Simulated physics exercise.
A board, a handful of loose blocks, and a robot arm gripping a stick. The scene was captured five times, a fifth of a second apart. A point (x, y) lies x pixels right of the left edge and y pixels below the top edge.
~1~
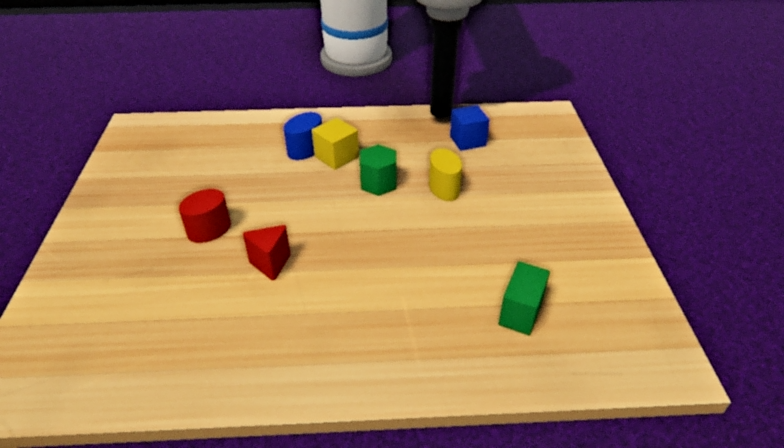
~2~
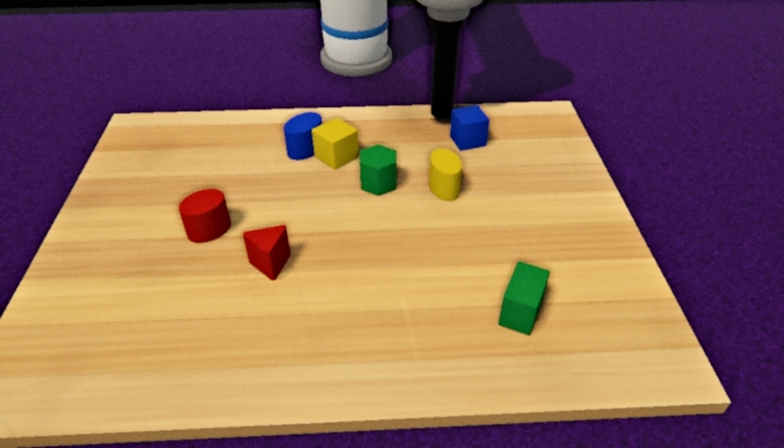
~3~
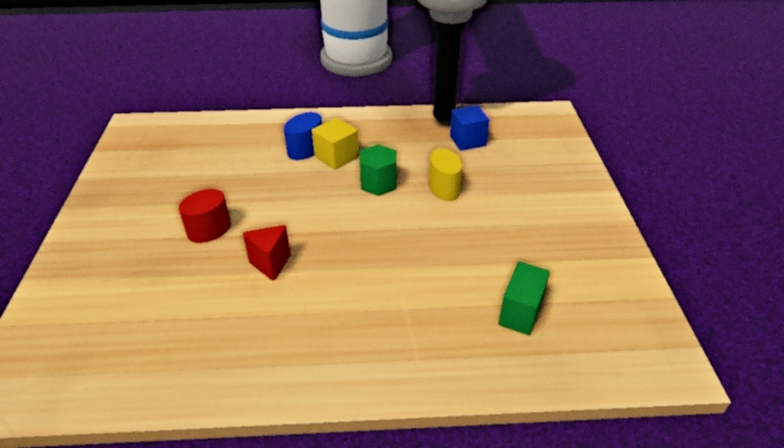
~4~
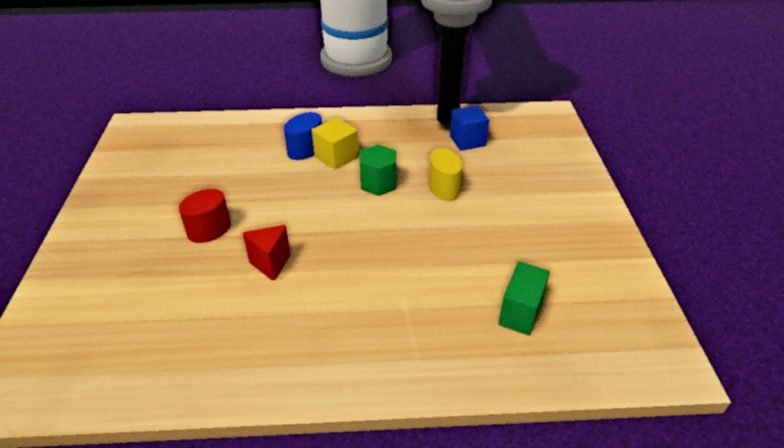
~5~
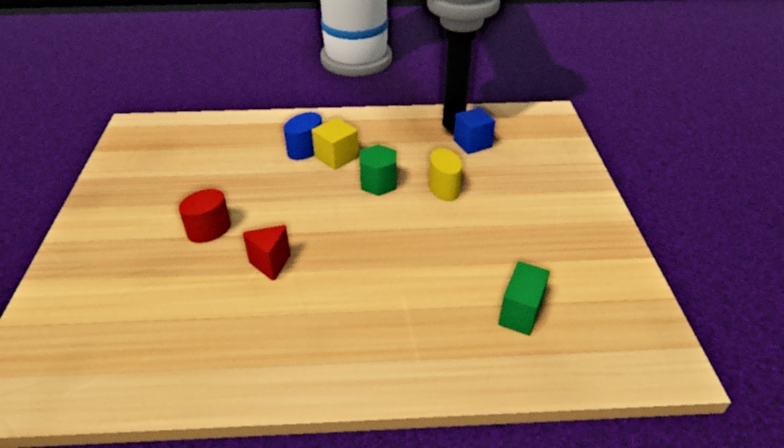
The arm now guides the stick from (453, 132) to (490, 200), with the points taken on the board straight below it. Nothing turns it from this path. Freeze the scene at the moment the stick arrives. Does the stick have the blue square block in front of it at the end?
Answer: No.
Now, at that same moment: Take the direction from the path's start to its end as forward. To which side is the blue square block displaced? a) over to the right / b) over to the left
b.
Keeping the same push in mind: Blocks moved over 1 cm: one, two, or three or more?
This push will displace one block.
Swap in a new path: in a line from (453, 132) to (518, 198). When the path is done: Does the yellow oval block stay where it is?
The answer is yes.
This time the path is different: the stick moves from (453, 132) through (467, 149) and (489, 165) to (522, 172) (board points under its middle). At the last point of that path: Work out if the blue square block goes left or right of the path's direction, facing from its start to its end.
It slides leftward.
What follows on the original path. One third of the way, stick (465, 145); blue square block (496, 129), turned 65° anticlockwise.
Two thirds of the way, stick (478, 168); blue square block (499, 130), turned 75° anticlockwise.
At the end, stick (491, 192); yellow oval block in place; blue square block (499, 130), turned 75° anticlockwise.
